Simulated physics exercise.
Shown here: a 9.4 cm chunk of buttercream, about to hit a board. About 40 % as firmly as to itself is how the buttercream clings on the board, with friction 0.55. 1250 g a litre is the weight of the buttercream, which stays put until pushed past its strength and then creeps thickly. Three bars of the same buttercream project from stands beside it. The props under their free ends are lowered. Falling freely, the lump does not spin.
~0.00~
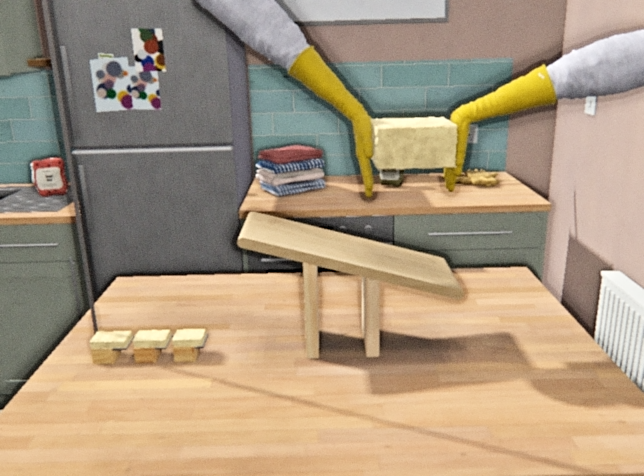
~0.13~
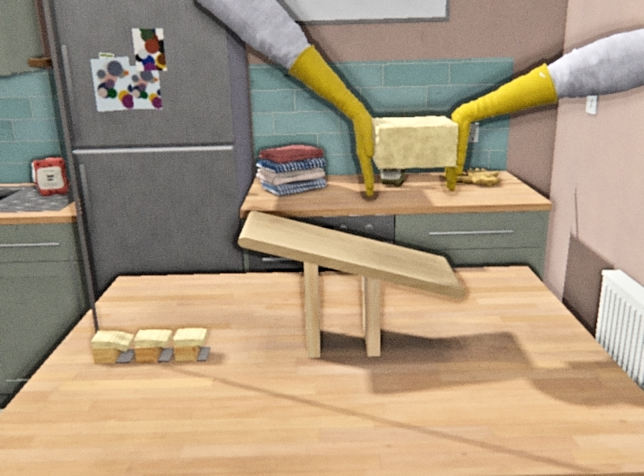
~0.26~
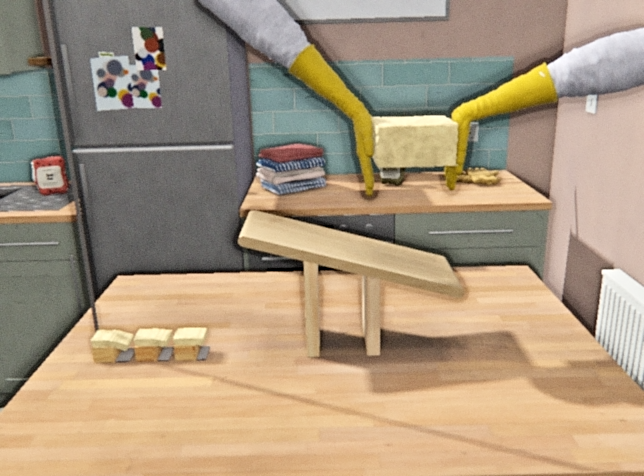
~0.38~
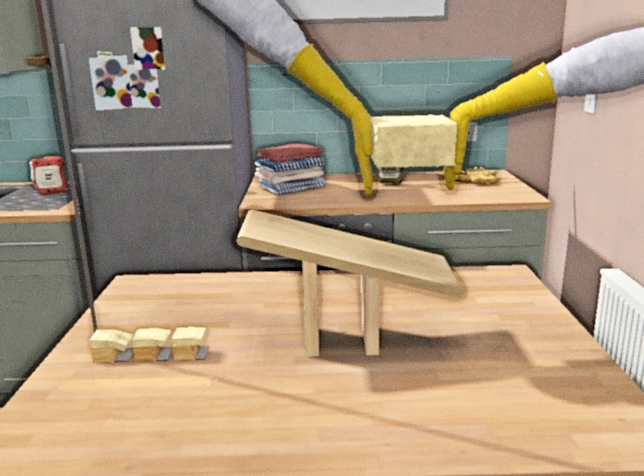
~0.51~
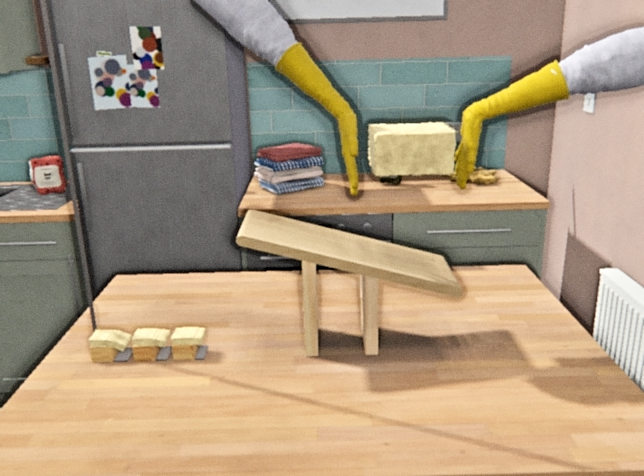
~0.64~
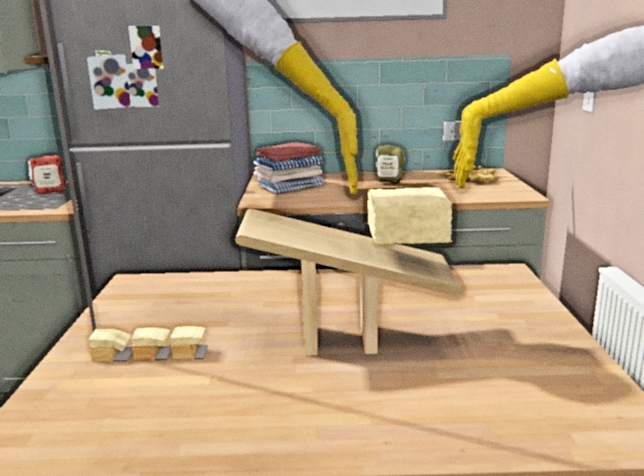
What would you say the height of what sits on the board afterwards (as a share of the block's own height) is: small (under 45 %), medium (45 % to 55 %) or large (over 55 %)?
I would say large.
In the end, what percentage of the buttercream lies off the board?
Around 25 per cent lies off the board in the end.
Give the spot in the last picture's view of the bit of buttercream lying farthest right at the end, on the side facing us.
Around pixel (463, 275).
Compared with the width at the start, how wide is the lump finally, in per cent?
I'd put it at some 130 %.
After 0.75 s, it stands 67 % of its first height and none has gone off the board.
After 0.89 s, it stands 67 % of its first height and none has gone off the board.
After 1.02 s, it stands 67 % of its first height and 24 % has gone off the board.
After 1.16 s, it stands 67 % of its first height and 24 % has gone off the board.
After 1.26 s, it stands 67 % of its first height and 24 % has gone off the board.
